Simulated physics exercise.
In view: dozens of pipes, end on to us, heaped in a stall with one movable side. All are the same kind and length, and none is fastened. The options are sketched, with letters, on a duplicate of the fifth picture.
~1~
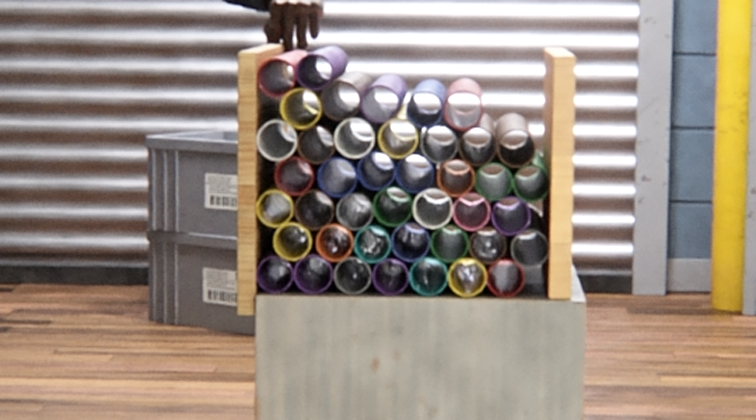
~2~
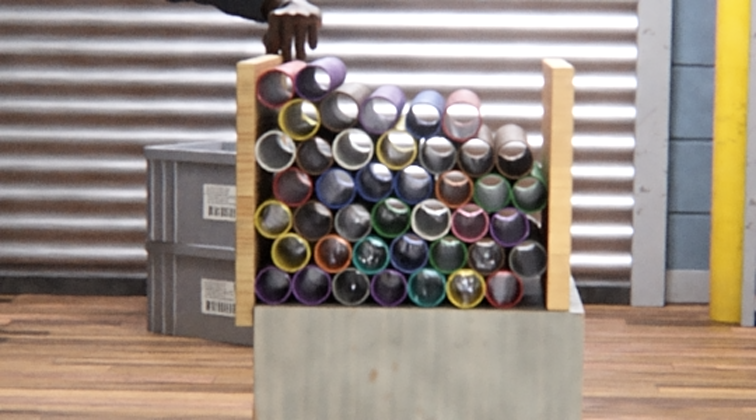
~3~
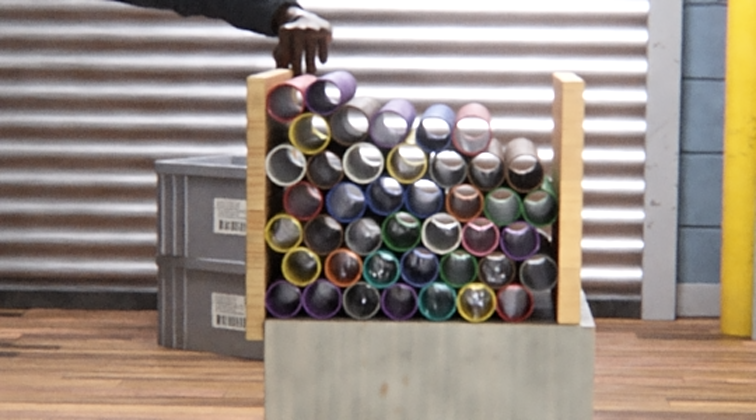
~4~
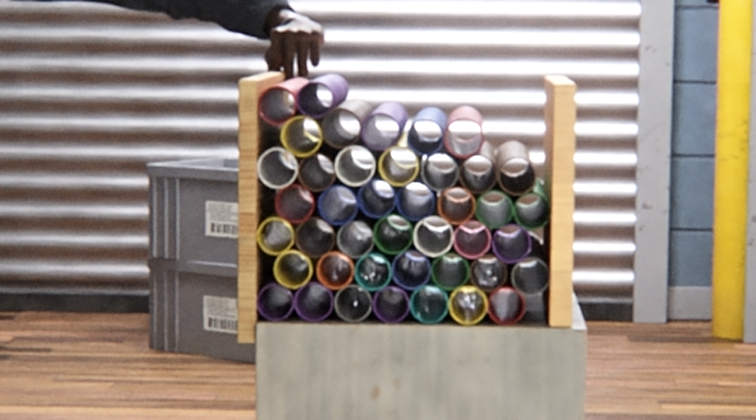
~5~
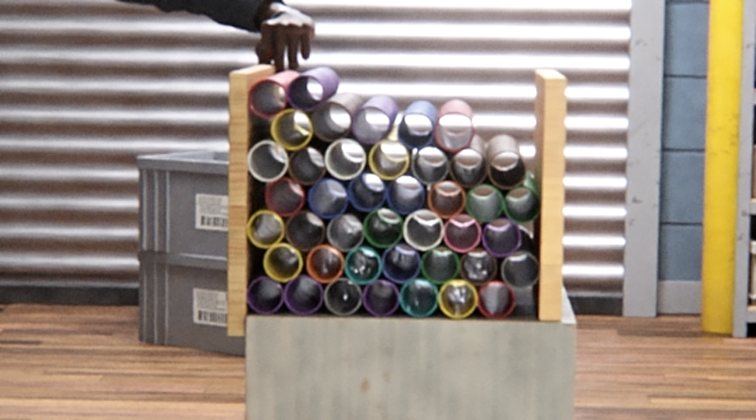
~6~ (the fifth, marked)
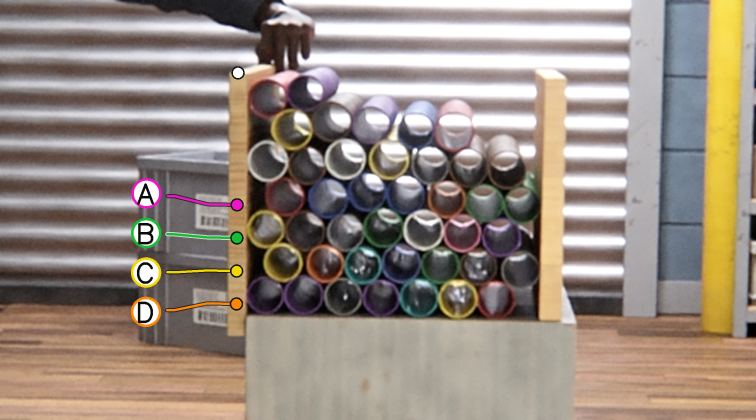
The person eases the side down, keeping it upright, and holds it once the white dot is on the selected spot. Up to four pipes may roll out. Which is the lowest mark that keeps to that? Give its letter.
The lowest mark that will do is B.
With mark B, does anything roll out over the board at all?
Yes.
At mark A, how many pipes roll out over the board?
At A the number is four.
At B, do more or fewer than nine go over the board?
It loses fewer than nine.
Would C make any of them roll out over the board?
Yes.
On the copy, A at (237, 205); B at (237, 238); C at (236, 271); D at (236, 304); the white dot at (238, 73).
On B. First, top of the board (248, 146).
Then, top of the board (247, 228).
Finally, top of the board (247, 237), four out over the board.
By contrast, A four out over the board; C more than four out over the board; D more than four out over the board.
